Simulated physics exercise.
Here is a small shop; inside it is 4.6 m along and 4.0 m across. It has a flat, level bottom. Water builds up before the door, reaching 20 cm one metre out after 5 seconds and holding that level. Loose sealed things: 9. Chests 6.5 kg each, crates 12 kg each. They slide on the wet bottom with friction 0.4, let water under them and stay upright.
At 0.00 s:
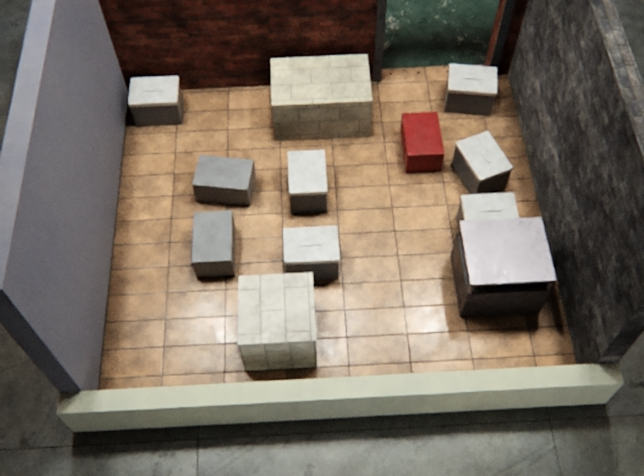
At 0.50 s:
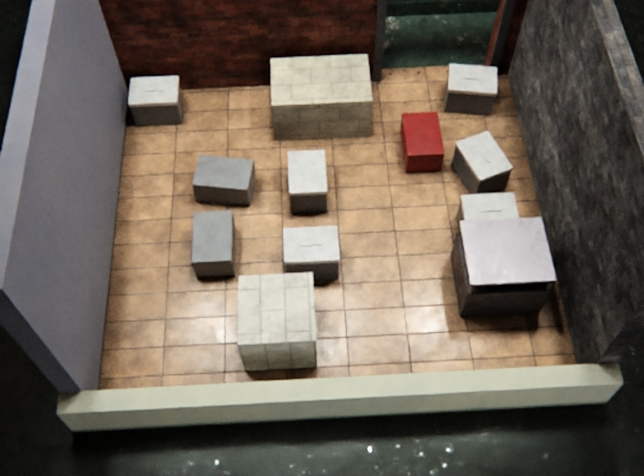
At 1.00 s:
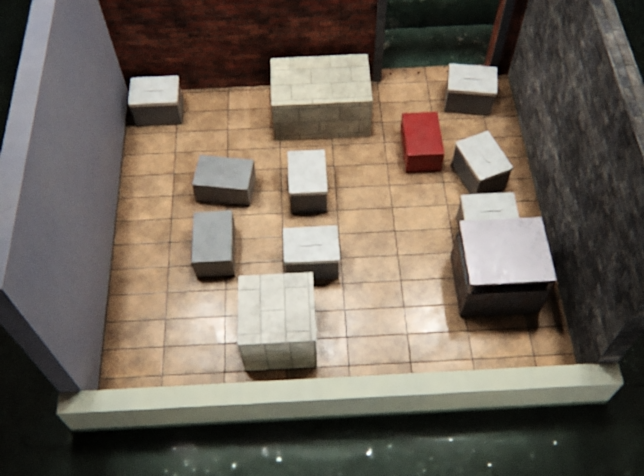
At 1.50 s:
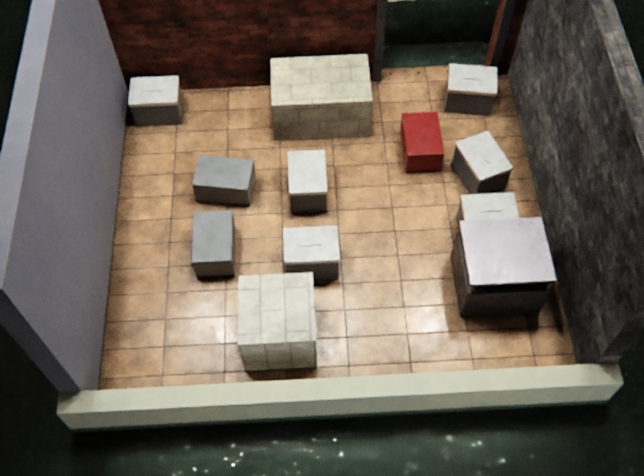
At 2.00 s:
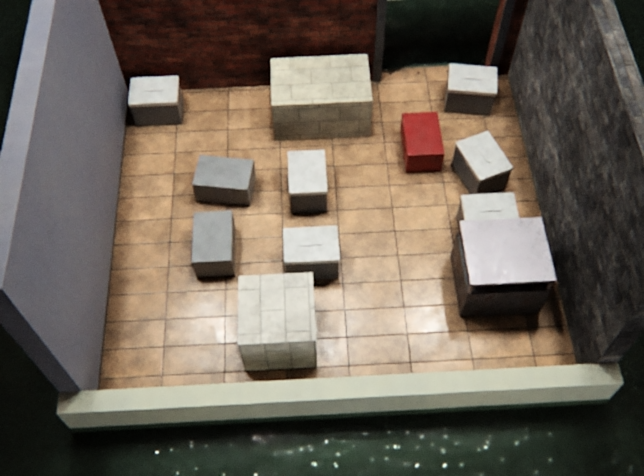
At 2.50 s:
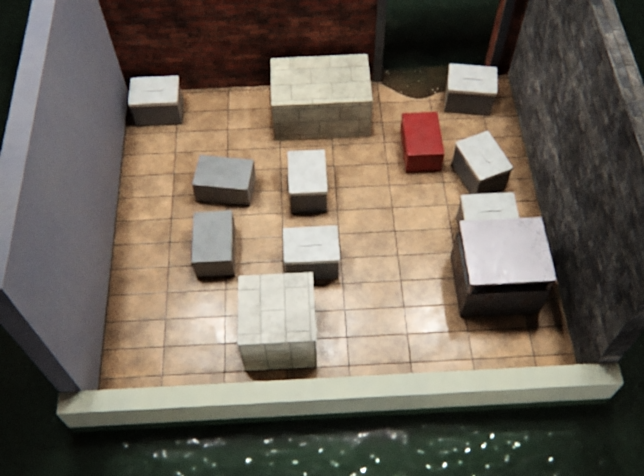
In a small shop, water gathers outside and barely enters the doorway while the crates stay still.
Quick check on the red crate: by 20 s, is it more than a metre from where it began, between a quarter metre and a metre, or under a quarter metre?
It ends up well off.
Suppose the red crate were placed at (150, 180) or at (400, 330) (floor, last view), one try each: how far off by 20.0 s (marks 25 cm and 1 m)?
The first start leaves it well away, the second leaves it well away.
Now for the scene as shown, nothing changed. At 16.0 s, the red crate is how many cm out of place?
250 cm, give or take.
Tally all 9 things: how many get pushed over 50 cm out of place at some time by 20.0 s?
The answer here is 9.
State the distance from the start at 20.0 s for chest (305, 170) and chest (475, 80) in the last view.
In that order: 100 cm, 300 cm.
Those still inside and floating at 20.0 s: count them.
My tally comes to 9.
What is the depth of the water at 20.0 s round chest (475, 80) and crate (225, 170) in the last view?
I'd put it at 15 cm and 13 cm respectively.
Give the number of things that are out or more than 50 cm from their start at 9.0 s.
It comes to 4.
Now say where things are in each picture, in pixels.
The red crate at (423, 133), on the bottom; 0.0 m2 under water; 0 of 9 have shifted, in the first frame.
The red crate at (423, 133), on the bottom; 0.0 m2 under water; 0 of 9 have shifted, in the second frame.
The red crate at (423, 133), on the bottom; water covers 0.0 m2; 0 of 9 have shifted, in the third frame.
The red crate at (423, 133) rests on the ground; water covers 0.0 m2; 0 of 9 have shifted, in the fourth frame.
The red crate at (423, 133), on the bottom; water covers 0.0 m2; 0 of 9 have shifted, in the fifth frame.
The red crate at (423, 133), on the bottom; water covers 0.2 m2; 0 of 9 have shifted, in the sixth frame.
After 4.0 s the red crate is near (423, 139), 0.1 m from its start, aground; 0 afloat.
After 9.0 s the red crate is near (350, 341), 2.7 m from its start, afloat; 5 afloat.
After 16.0 s the red crate is near (353, 329), 2.5 m from its start, afloat; 9 afloat.
After 20.0 s the red crate is near (350, 357), 2.8 m from its start, afloat; 9 afloat.
